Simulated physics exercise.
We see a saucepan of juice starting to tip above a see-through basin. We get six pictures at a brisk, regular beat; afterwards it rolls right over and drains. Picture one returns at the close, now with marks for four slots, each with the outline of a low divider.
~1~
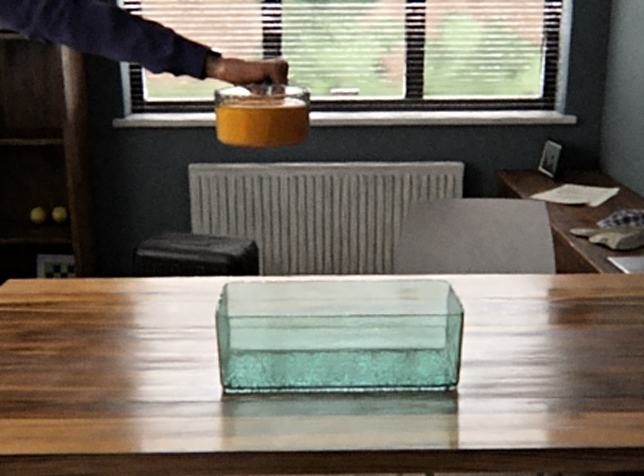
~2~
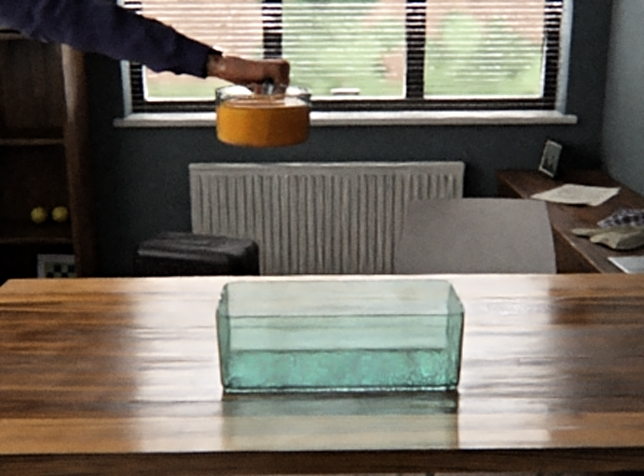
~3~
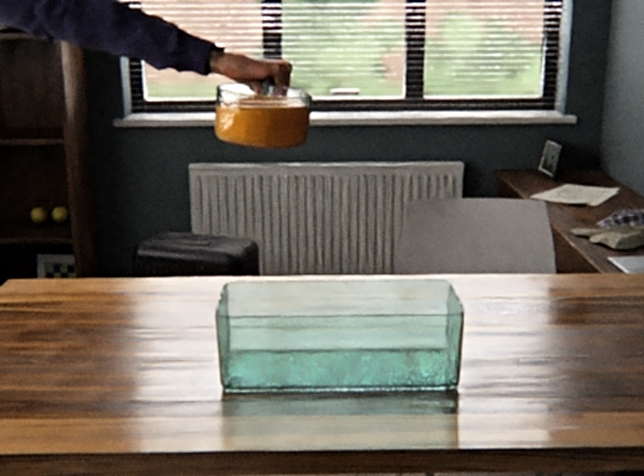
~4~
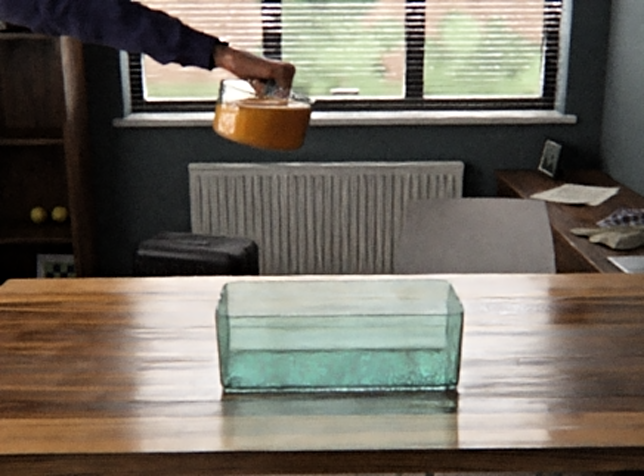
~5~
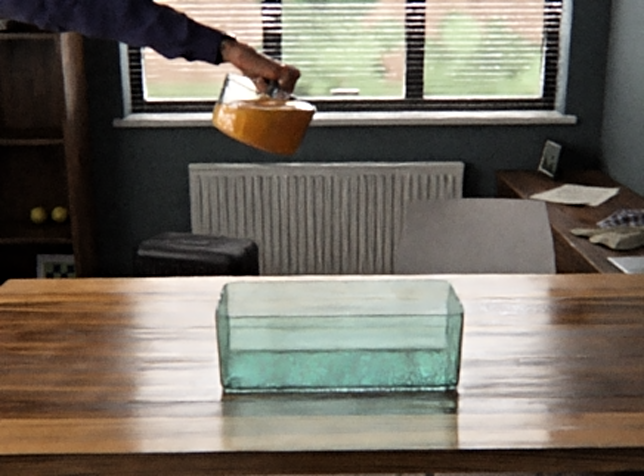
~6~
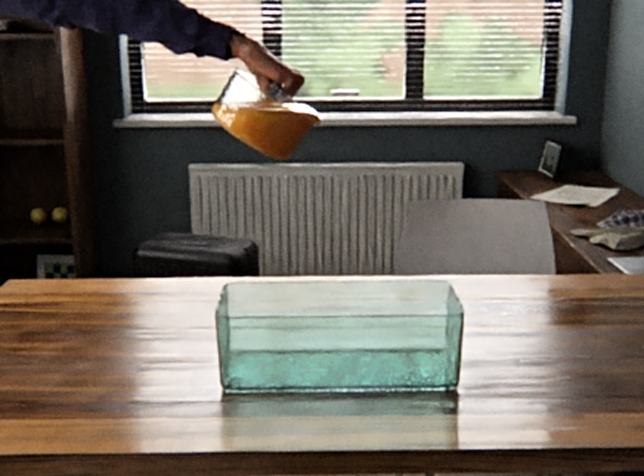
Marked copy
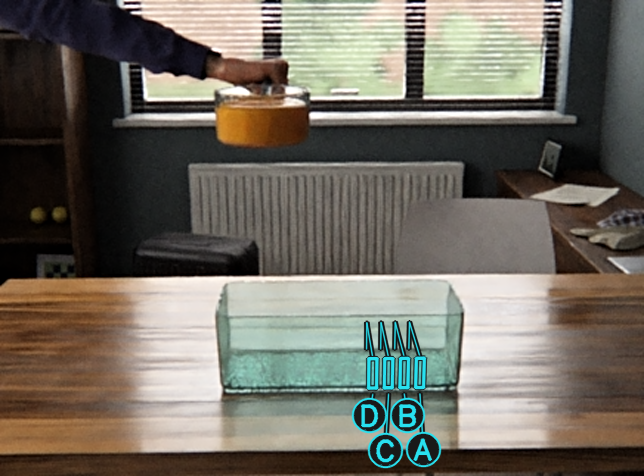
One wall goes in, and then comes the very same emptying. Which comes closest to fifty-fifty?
Slot D.
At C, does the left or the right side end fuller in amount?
The left side.
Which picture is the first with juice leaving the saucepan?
Picture 6.
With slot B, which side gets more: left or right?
The left one.
On the marked copy, A at (419, 393); B at (404, 393); C at (388, 393); D at (372, 394).
With A, about 86 % ends left of the wall and 8 % right of it; 5 % is lost outside.
With B, about 89 % ends left of the wall and 5 % right of it; 5 % is lost outside.
With C, about 76 % ends left of the wall and 19 % right of it; 5 % is lost outside.
With D, about 50 % ends left of the wall and 46 % right of it; 3 % is lost outside.
